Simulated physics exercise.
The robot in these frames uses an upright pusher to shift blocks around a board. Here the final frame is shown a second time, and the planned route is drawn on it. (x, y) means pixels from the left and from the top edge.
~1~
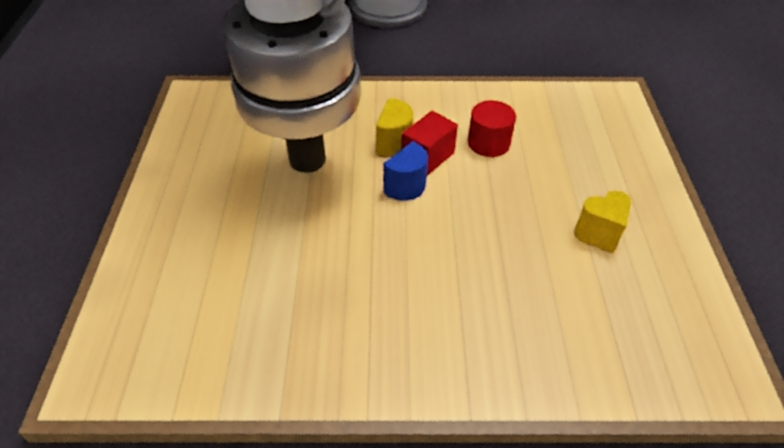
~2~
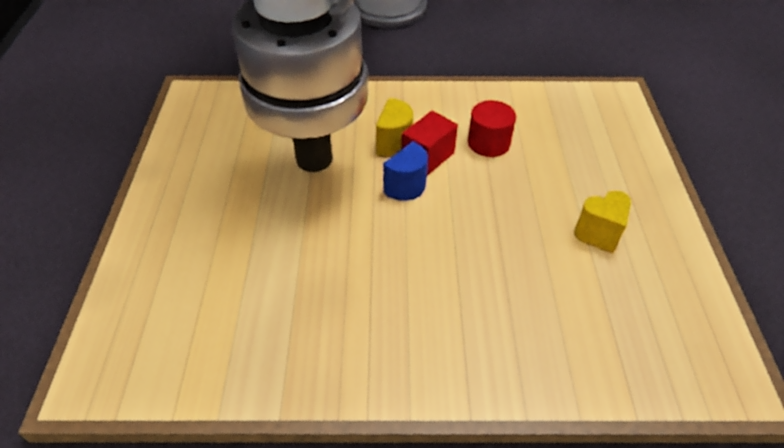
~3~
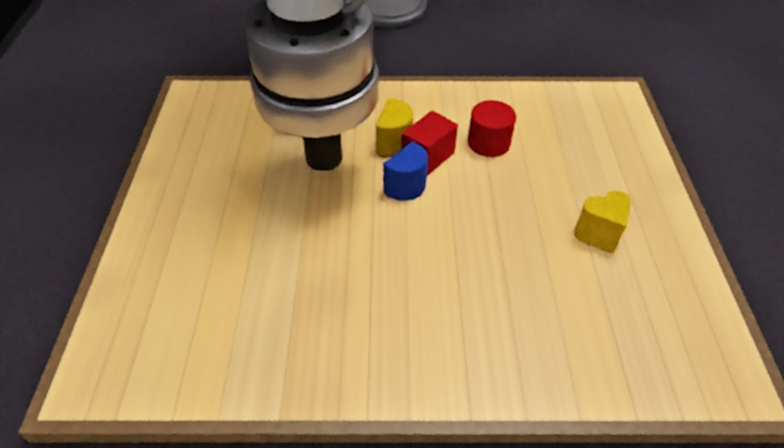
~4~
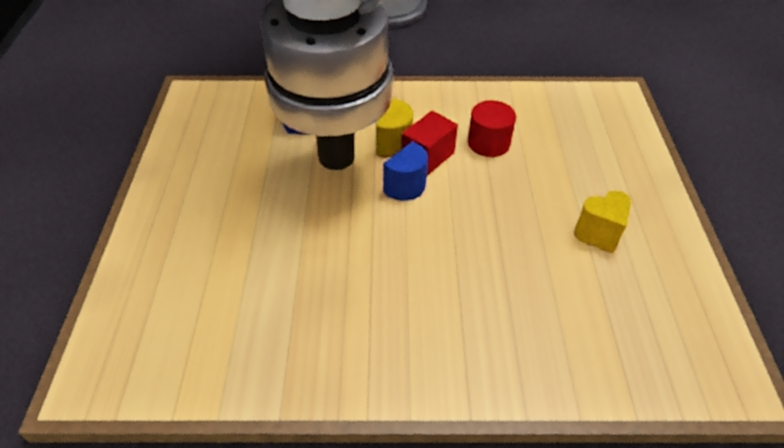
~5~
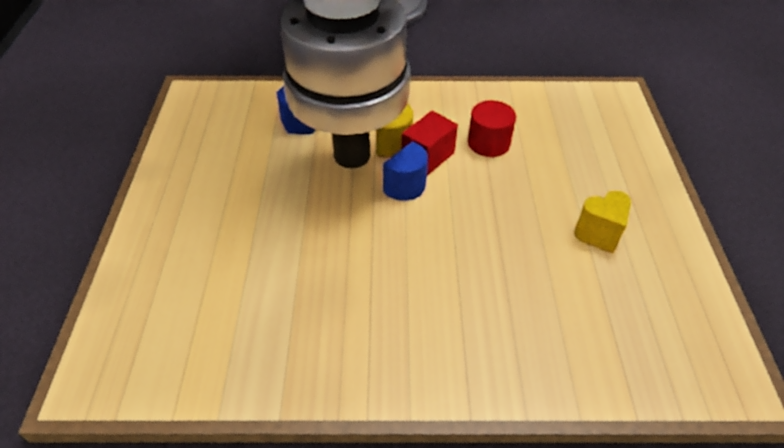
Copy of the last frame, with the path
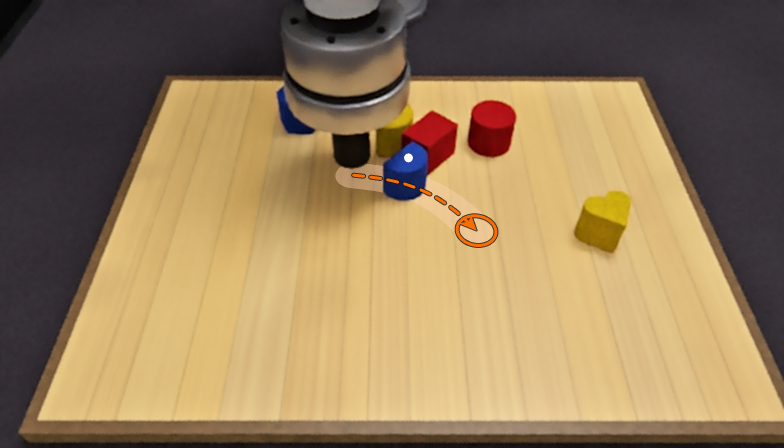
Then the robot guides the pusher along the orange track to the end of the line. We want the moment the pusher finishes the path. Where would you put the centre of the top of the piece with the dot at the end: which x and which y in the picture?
Put as a pixel place, it's (518, 206).
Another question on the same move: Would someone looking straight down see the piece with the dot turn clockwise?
Going by the path, no.
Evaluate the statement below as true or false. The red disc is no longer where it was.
The claim does not hold.
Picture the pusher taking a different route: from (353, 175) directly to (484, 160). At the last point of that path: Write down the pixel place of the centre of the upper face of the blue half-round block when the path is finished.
The middle of the upper face of the blue half-round block will lie at about (428, 161) in the picture.
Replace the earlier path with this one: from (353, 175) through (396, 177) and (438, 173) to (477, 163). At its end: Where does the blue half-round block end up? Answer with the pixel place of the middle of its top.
I'd guess (451, 167).
Drawn move, from (353, 175) via (400, 183) and (442, 201), ending at (476, 230); the dot is on the blue half-round block.
On the path given first. One third of the way, pusher at (400, 164); blue half-round block at (430, 164), turned 15° anticlockwise.
Two thirds of the way, pusher at (444, 183); blue half-round block at (477, 183), turned 20° anticlockwise.
At the end, pusher at (480, 212); blue half-round block at (518, 207), turned 45° anticlockwise; red rectangle still; red disc still.
